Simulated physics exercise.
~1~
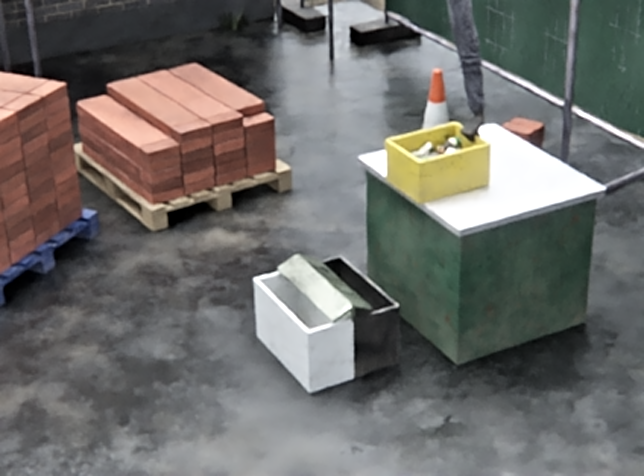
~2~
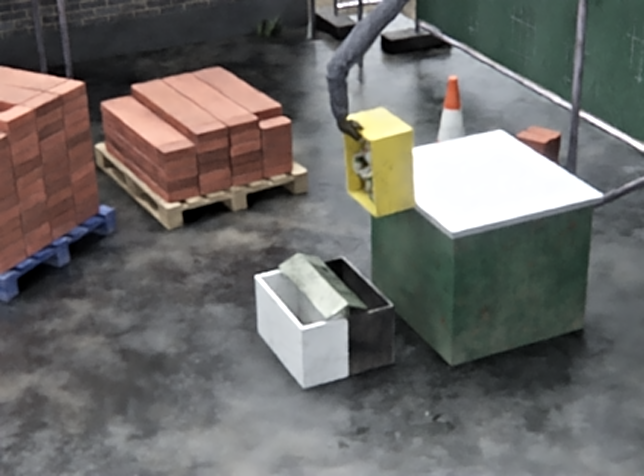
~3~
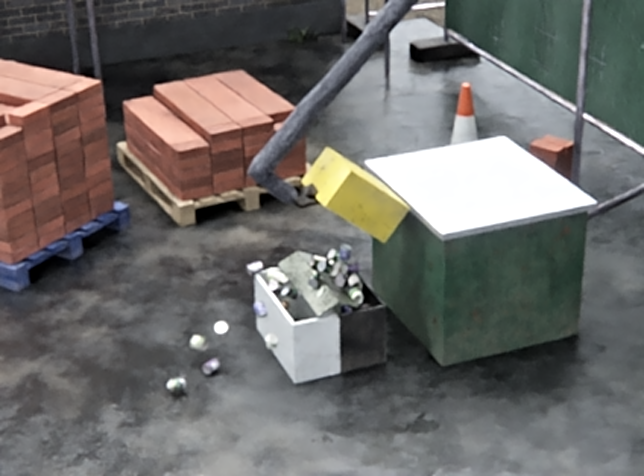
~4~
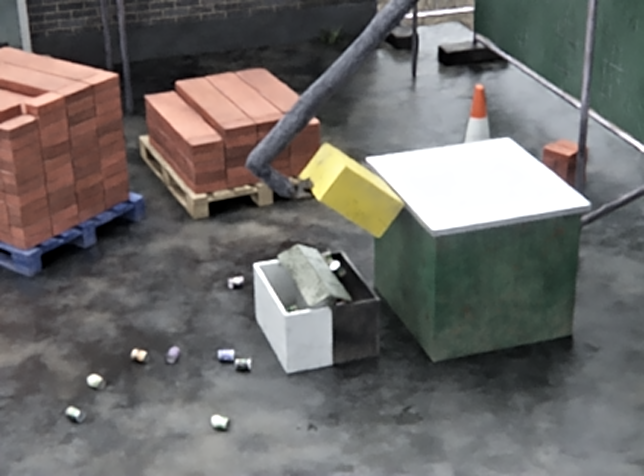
A dark jointed arm holds a yellow crate of small tins on a white-topped green bench, seen from above in a wet, dark yard. Stacks of reddish bricks sit on pallets to the left, an orange and white cone stands behind, and a white trough and black bin lie below, joined by a grey-green ridge. The arm swings the crate left off the bench and tips it past upright. Tins pour over the ridge into both containers, and some scatter left across the ground. Finally the crate hangs tilted and still, with several tins lying beyond the white trough.
